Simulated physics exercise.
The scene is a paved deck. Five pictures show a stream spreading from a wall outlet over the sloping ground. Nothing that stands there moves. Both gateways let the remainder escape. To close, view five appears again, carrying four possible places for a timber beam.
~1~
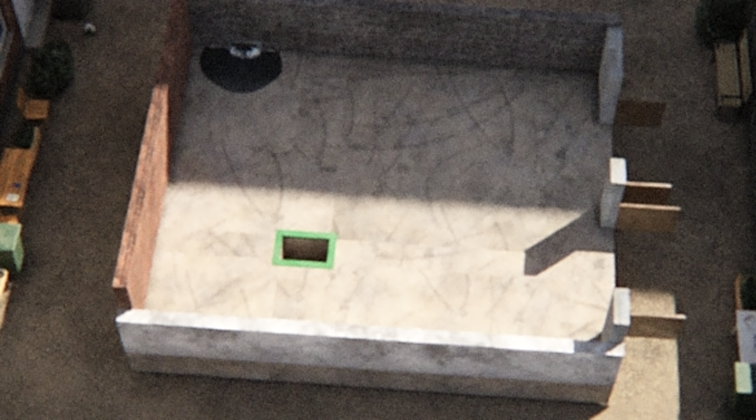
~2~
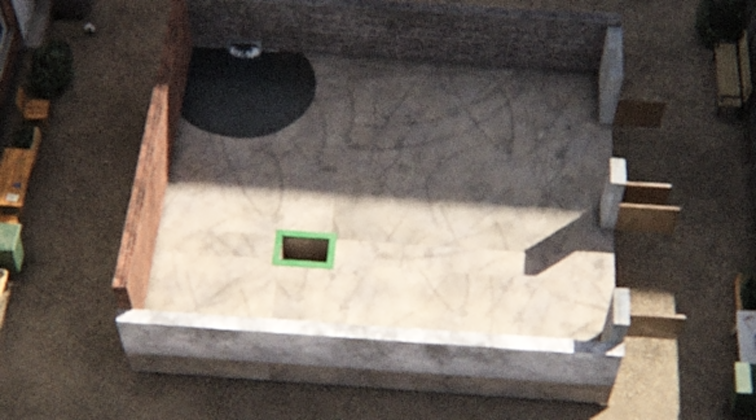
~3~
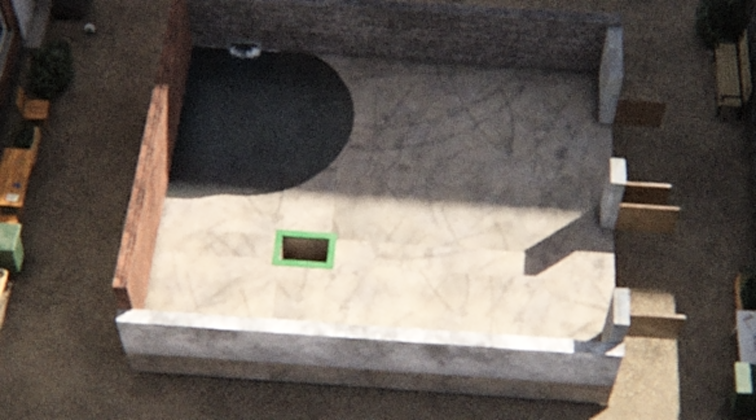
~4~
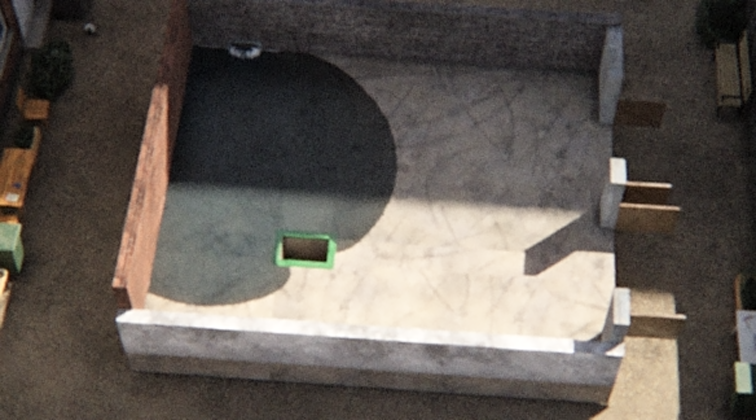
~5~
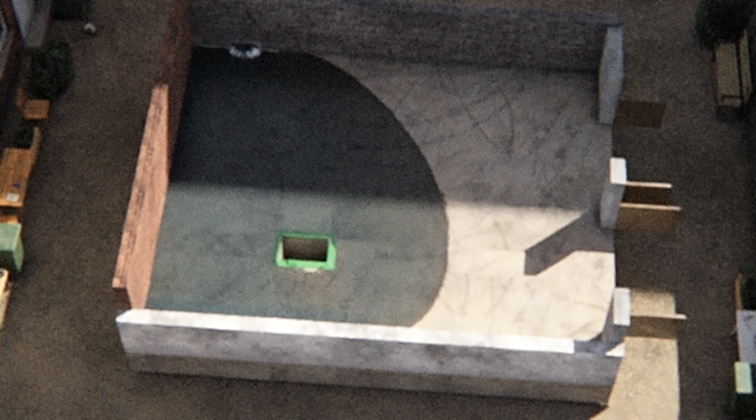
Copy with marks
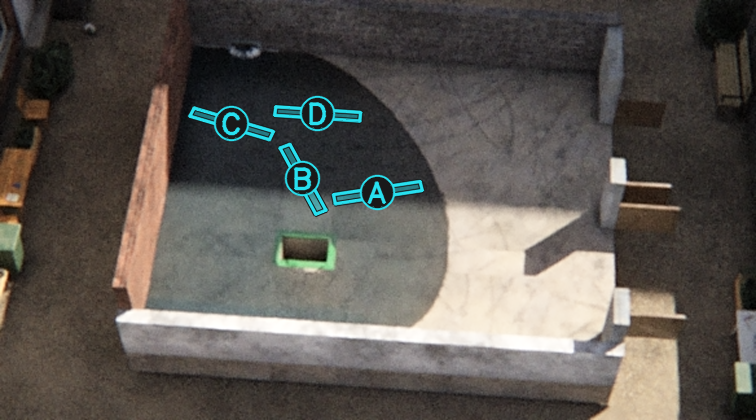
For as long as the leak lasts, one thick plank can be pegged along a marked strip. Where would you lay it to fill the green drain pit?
Choose A.
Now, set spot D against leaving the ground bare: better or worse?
It is worse.
In cyan, A from (334, 199) to (421, 185); B from (285, 146) to (320, 212); C from (192, 112) to (271, 135); D from (275, 111) to (360, 116).
For spot A, about 31 % of the stream goes into the green drain pit, about 64 % out by the gates.
For spot B, about 21 % of the stream goes into the green drain pit, about 75 % out by the gates.
For spot C, about 17 % of the stream goes into the green drain pit, about 77 % out by the gates.
For spot D, about 18 % of the stream goes into the green drain pit, about 76 % out by the gates.
